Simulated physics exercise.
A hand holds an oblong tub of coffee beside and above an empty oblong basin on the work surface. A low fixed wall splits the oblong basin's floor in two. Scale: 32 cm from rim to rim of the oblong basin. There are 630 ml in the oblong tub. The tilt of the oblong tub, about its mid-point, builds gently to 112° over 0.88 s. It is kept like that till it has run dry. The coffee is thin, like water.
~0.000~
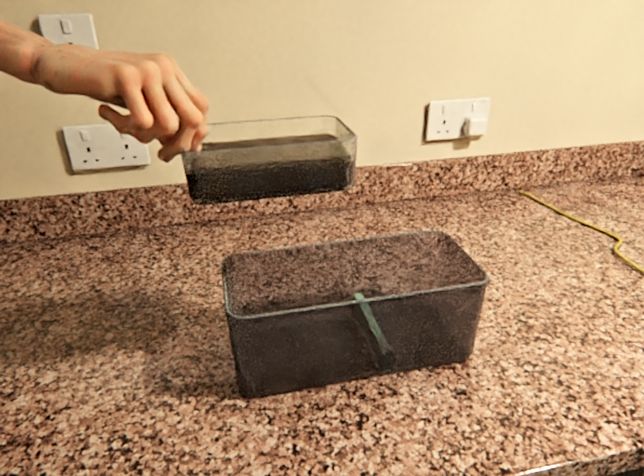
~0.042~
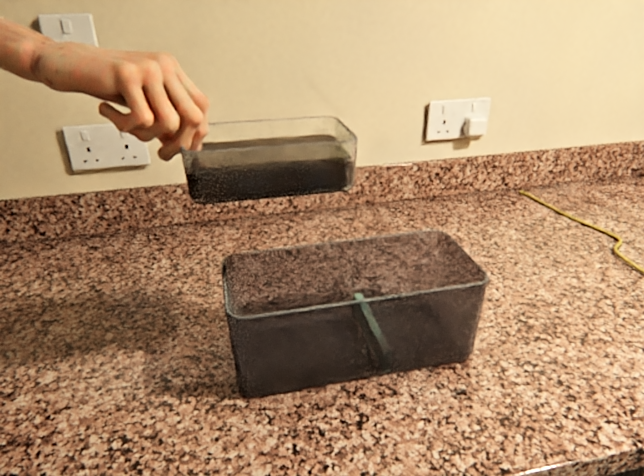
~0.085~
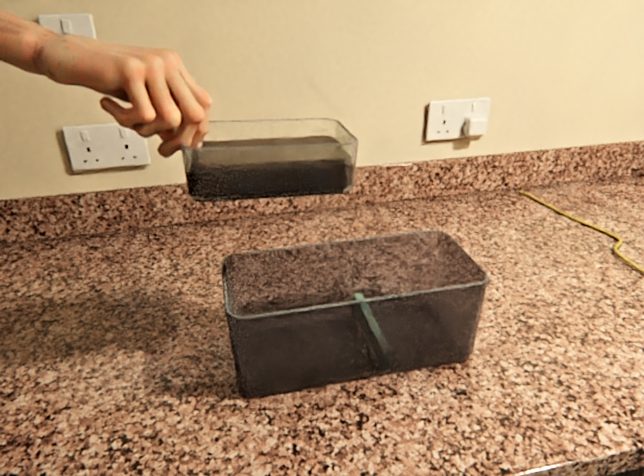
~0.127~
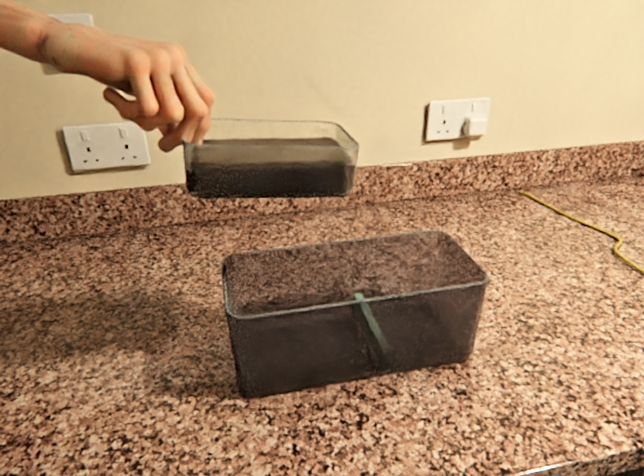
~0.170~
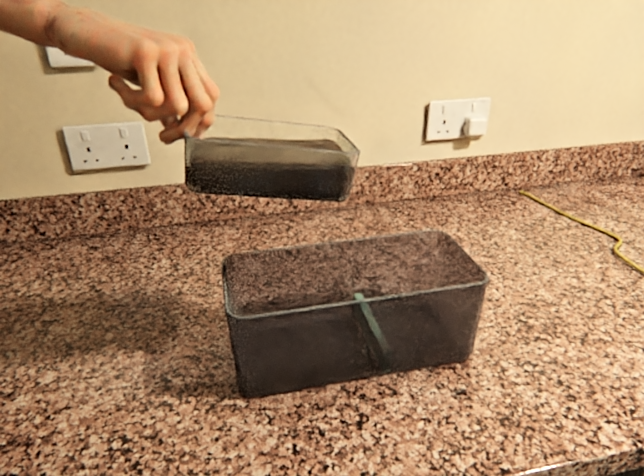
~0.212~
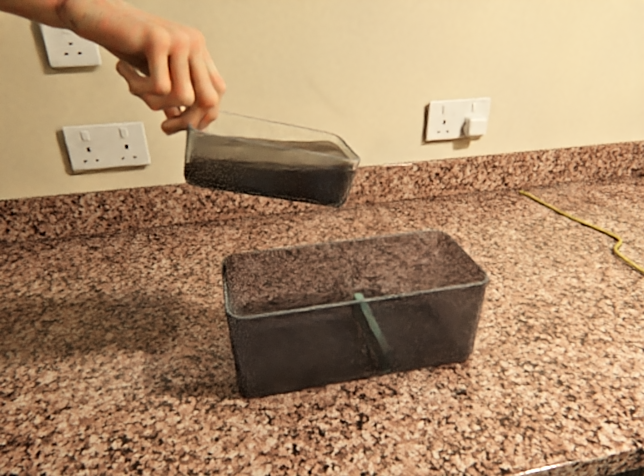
A hand reaches in from the upper left, holding a clear oblong tub of dark liquid above a speckled pinkish-brown worktop, seen from slightly above. Below it sits a larger, smoky-grey oblong basin with a greenish strip on its front, before a cream wall with white sockets and a yellow cord at right. The hand gradually tilts the tub, its right end dipping slightly, while the camera stays still.
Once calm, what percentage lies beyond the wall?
The far part has some 54 per cent.
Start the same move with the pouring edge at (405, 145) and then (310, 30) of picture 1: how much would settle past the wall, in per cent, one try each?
First 65, then 45 per cent.
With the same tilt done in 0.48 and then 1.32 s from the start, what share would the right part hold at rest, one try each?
In turn about 45 and 60 per cent.
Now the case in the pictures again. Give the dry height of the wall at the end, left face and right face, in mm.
Some 26 mm on the left and 14 mm on the right.
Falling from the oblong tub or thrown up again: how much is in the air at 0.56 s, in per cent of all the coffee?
About 58 per cent.
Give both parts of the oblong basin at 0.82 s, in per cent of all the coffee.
Some 30 per cent left and 58 right.
Then, 0.56 s in, the tilt is 80° and 16 per cent is still to pour, 1 is left of the wall and 25 right of it.
Then, 0.82 s in, the tilt is 111° and 2 per cent is still to pour, 30 is left of the wall and 58 right of it.
Then, 1.09 s in, the tilt is 112° and 0 per cent is still to pour, 39 is left of the wall and 55 right of it.
Then, 1.38 s in, the tilt is 112° and 0 per cent is still to pour, 39 is left of the wall and 54 right of it.
Finally, 39 per cent lies left of the wall, 54 right of it and 7 outside.
